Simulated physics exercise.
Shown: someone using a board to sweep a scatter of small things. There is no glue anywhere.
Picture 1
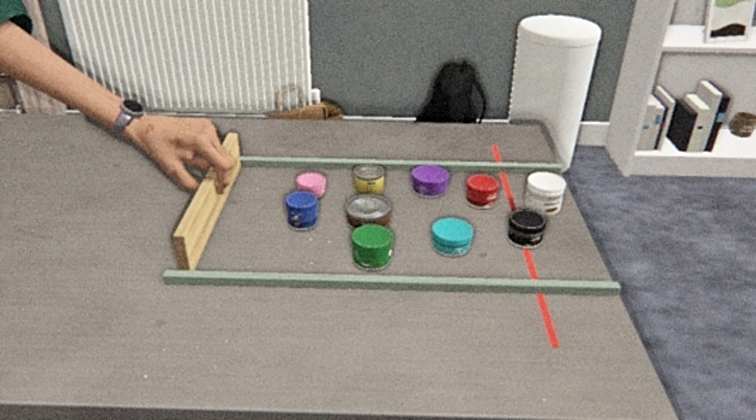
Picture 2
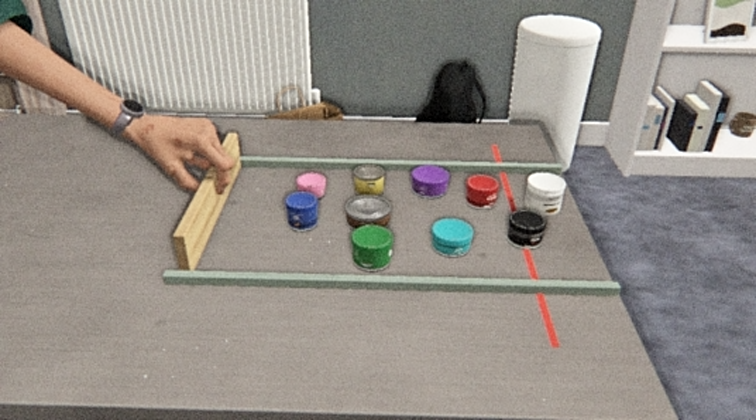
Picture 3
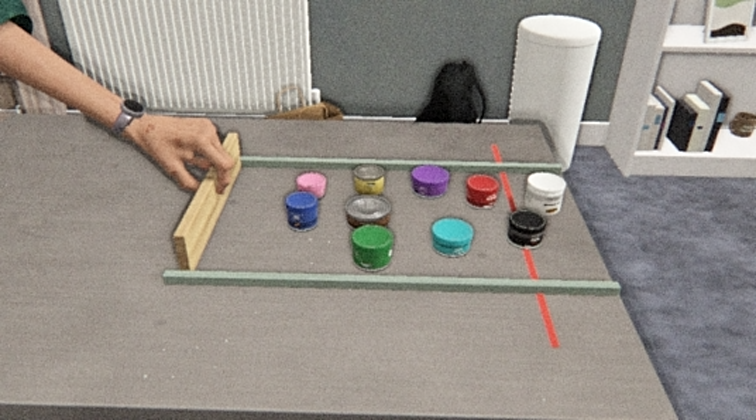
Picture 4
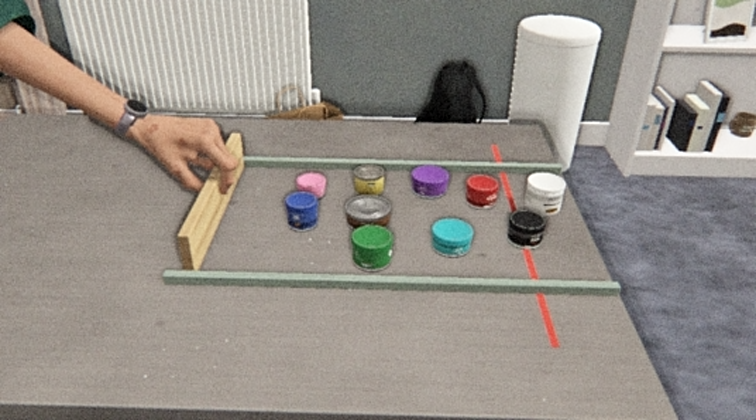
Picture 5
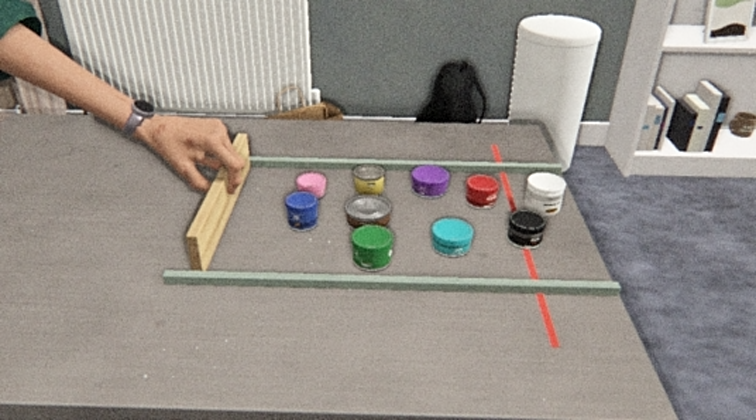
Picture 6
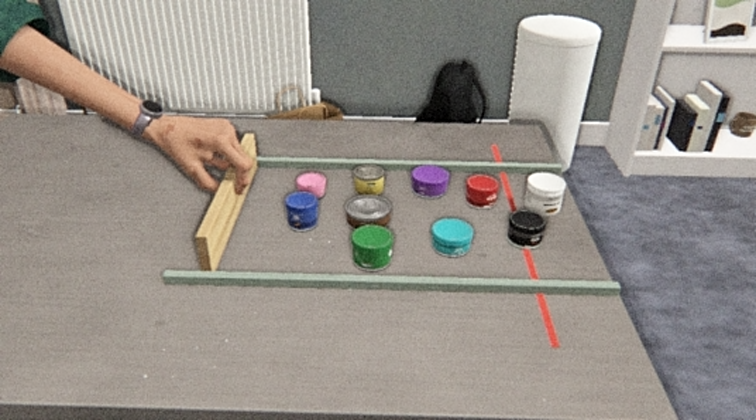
The clip shows a hand holding a wooden board upright at the left of a group of small colourful pots on a grey table, then sliding it slightly to the right between two green strips while the pots stay still.
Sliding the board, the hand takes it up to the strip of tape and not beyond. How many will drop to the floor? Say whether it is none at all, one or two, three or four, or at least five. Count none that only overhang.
The tally of drops is under three, yet not nought.
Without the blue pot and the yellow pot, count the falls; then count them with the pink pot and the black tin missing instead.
Count of fallen: 1 / 1.
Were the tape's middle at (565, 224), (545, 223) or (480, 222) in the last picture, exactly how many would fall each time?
6, 4, 0.
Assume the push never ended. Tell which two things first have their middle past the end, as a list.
The white tub comes first, followed by the black tin.
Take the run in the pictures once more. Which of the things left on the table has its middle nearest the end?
Answer: The black tin.
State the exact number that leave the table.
1.
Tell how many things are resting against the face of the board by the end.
It is in contact with 4.
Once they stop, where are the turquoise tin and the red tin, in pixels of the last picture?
The turquoise tin settles near (561, 245); as for the red tin, near (554, 190).
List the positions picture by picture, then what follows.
In the first frame, white tub (544, 194); black tin (526, 229); red tin (482, 192); board (212, 196); tape (518, 222).
In the second frame, black tin (526, 229); purple pot (430, 182).
In the third frame, red tin (482, 192); green pot (372, 248).
In the fourth frame, white tub (544, 194); board (216, 196).
In the fifth frame, black tin (526, 229); yellow pot (369, 181).
In the sixth frame, white tub (544, 194); black tin (526, 229); red tin (482, 192); board (231, 197); tape (518, 222).
Soon after, none off yet; white tub at rest near (544, 194); black tin at rest near (526, 229); red tin at rest near (482, 192).
By the end, the number that fall off is one or two; fallen, white tub.
